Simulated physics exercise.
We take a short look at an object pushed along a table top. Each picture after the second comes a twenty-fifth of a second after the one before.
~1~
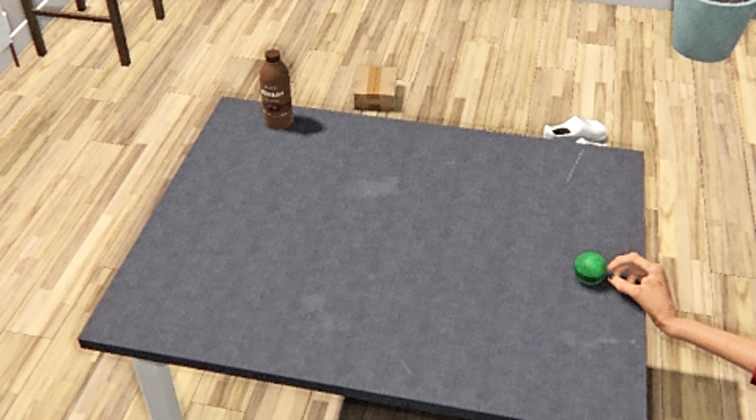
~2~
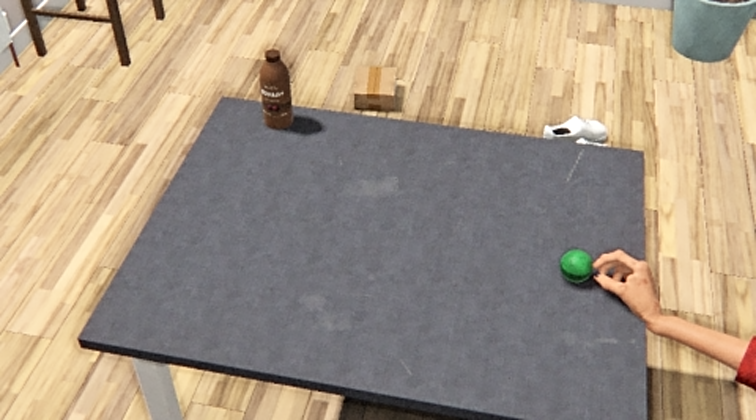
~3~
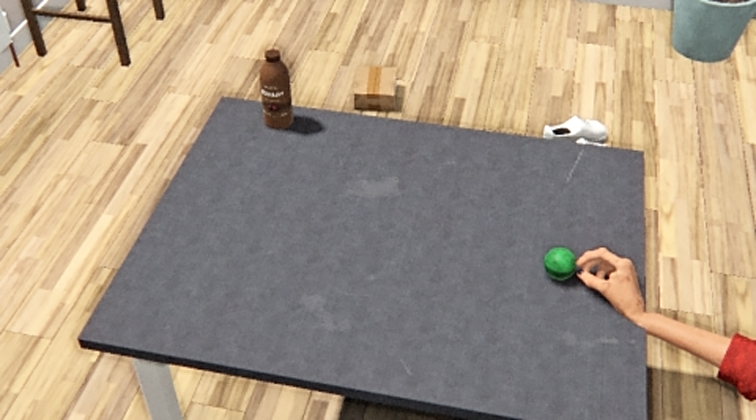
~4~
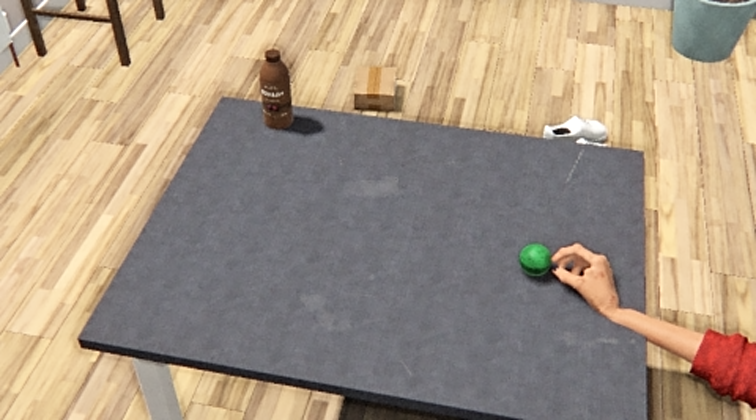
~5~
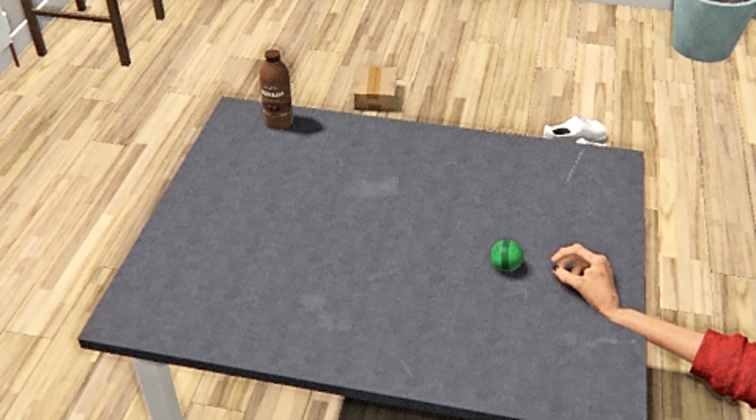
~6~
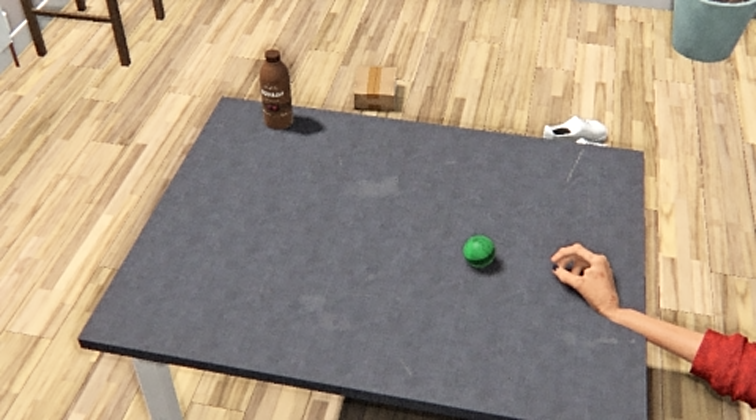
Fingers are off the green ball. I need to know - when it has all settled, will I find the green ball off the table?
It is not on the table at the end.
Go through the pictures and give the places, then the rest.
The first frame shows under the hand; green ball (591, 268).
The second frame shows under the hand; green ball (577, 266).
The third frame shows under the hand; green ball (560, 264).
The fourth frame shows green ball (535, 260).
The fifth frame shows green ball (507, 256) moved about its own width.
The sixth frame shows green ball (479, 251) moved well along.
Then, 0.30 s later than the last frame, green ball moved well along near (292, 223).
Then, 0.60 s later than the last frame, green ball now off the table.
Then, 0.90 s later than the last frame, things are still on the move.
When it is over, off the table, green ball.
